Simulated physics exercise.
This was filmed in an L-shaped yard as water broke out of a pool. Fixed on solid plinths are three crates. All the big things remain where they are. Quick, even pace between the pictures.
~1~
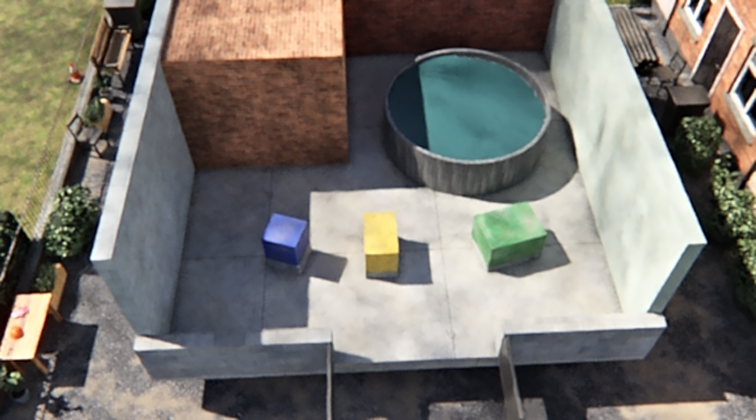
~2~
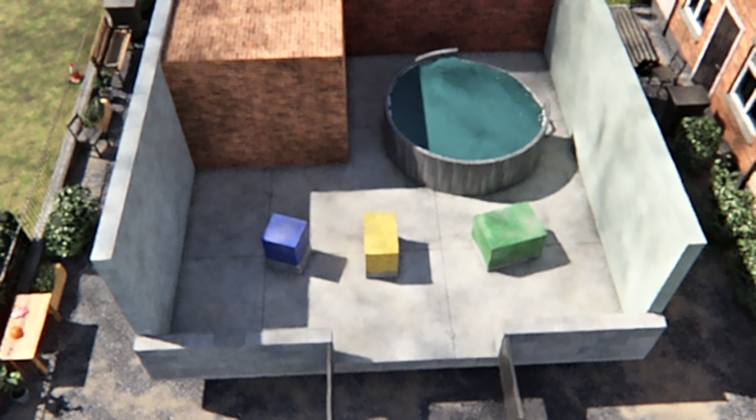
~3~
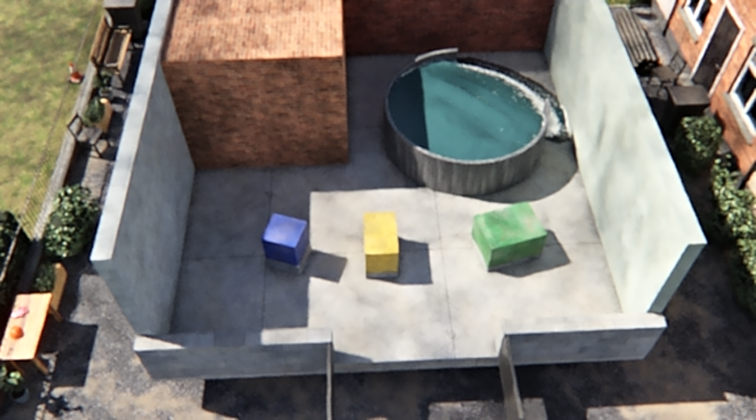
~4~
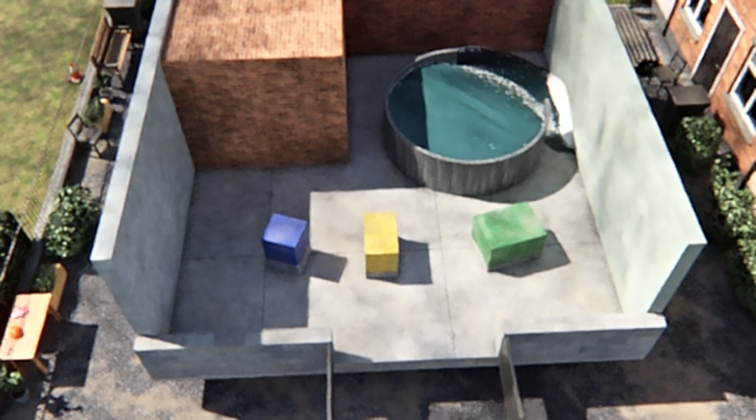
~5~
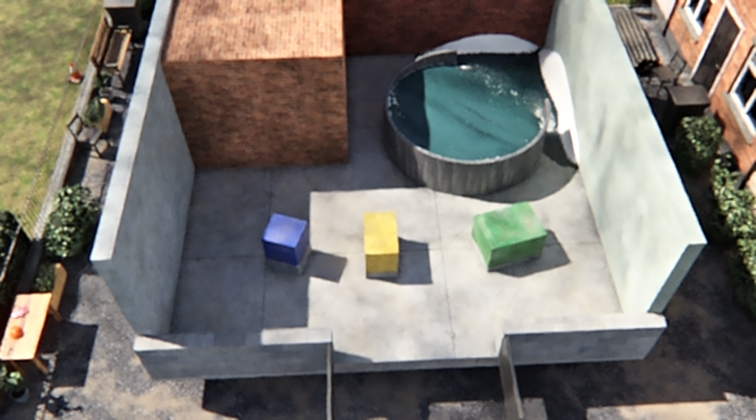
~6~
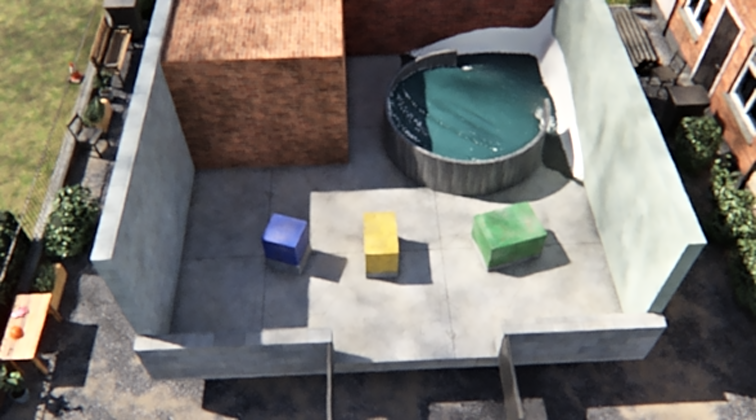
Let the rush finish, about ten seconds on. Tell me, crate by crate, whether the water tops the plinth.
Blue crate: No, it does not. Green crate: Yes, it does. Yellow crate: Yes, it does.
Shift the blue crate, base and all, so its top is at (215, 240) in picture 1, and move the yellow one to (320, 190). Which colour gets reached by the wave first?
Green crate.
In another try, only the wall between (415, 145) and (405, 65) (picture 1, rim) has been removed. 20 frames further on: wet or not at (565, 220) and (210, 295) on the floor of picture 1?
Waterless, submerged.
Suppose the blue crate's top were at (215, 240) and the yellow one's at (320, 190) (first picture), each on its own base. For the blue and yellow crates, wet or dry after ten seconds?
Blue crate: Not reached; yellow crate: Not reached.
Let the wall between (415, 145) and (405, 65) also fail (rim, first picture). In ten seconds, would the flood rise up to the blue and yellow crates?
After that, blue crate gets flooded, while yellow crate gets flooded.
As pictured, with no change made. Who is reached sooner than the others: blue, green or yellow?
Answer: The green-painted one.
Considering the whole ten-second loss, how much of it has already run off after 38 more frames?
Share gone by then: About 20 %.
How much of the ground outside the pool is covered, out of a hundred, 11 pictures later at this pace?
My estimate is roughly 35 percent.
A moment on, water covers 25 % of the floor; the blue crate not reached, the green crate not reached, the yellow crate not reached.
Next, water covers 35 % of the floor; the blue crate not reached, the green crate water round its plinth, the yellow crate not reached.
Then, water covers 50 % of the floor; the blue crate not reached, the green crate water round its plinth, the yellow crate water round its plinth.
Later, water covers 80 % of the floor; the blue crate water round its plinth, the green crate water round its plinth, the yellow crate water round its plinth.
In the end, water covers 100 % of the floor; the blue crate stayed above the water, the green crate was topped, the yellow crate was topped.
